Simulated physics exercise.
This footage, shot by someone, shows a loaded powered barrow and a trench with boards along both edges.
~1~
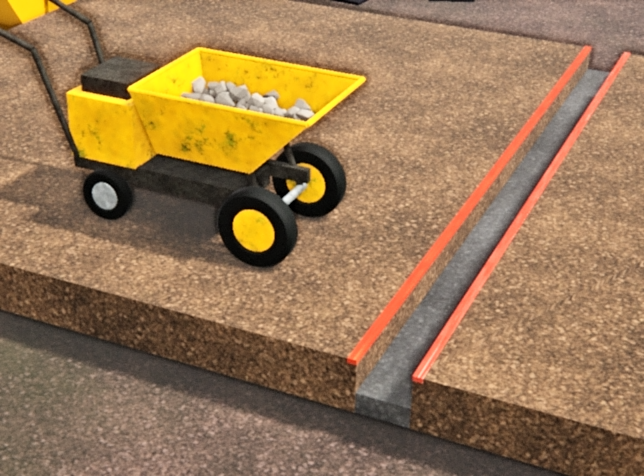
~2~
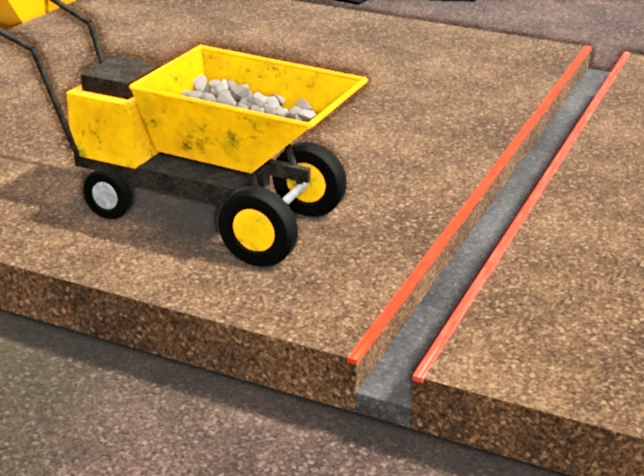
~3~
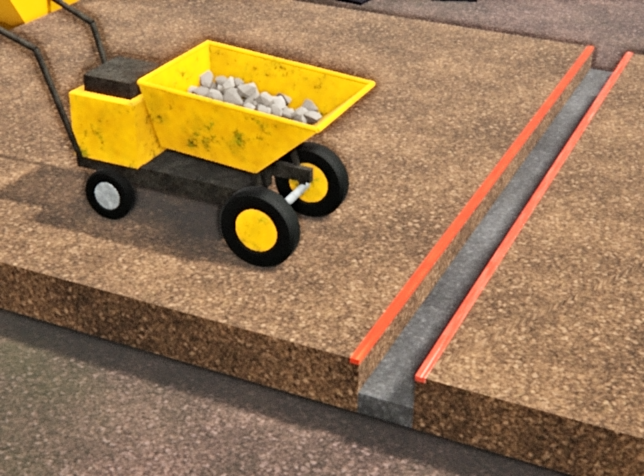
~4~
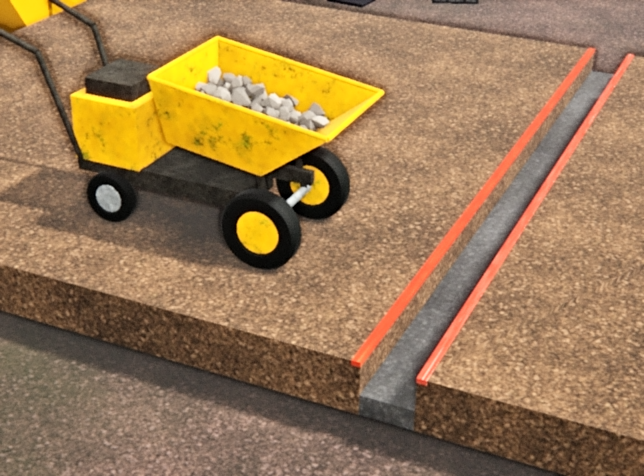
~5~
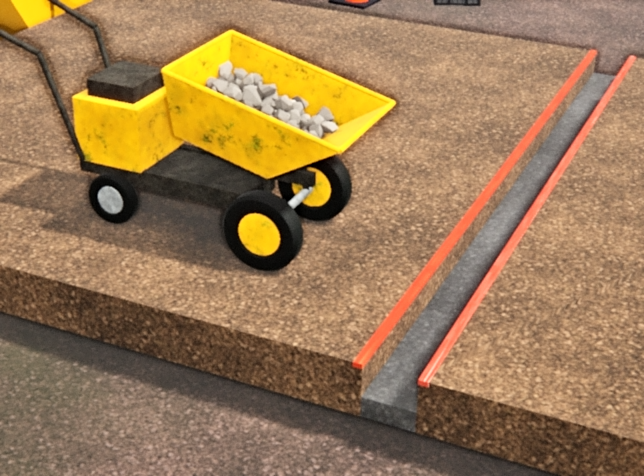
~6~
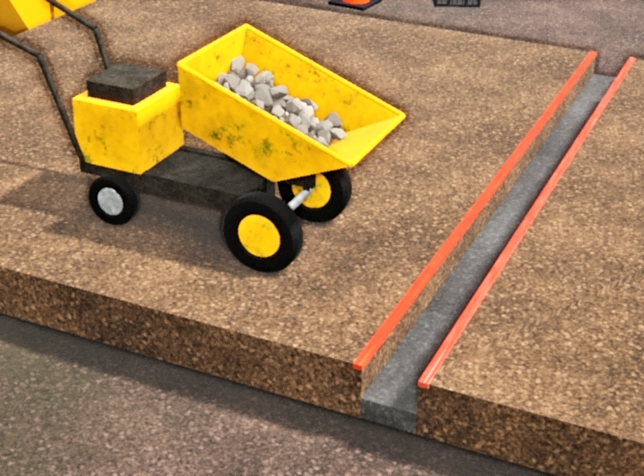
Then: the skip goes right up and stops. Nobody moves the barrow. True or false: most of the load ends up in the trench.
True.
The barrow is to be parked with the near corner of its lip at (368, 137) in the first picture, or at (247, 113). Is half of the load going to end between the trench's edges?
A minority / a minority.
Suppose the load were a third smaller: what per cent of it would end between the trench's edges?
That works out at around 70 percent.
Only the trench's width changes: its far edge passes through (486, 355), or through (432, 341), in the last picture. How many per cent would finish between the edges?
Roughly 80 % and 60 %.
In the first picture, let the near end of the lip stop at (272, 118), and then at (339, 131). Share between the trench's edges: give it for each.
Result: 40 in a hundred, then 70 in a hundred.
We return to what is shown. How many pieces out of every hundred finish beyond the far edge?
Roughly 0 in a hundred.
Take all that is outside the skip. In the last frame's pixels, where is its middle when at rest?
Around (446, 297).
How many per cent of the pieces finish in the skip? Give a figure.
Estimate: Near 20 %.
Soon after the last picture, skip tipped steeply; all in the skip.
A little later, skip tipped right over; most in the skip; a small part short of the trench; a small part in or heaped over the trench; a stray few falling.
Later still, skip tipped right over; about a quarter in the skip; a small part short of the trench; about two thirds in or heaped over the trench; a stray few beyond it.
By the end, skip tipped right over; about a quarter in the skip; a small part short of the trench; about two thirds in or heaped over the trench; a stray few beyond it.
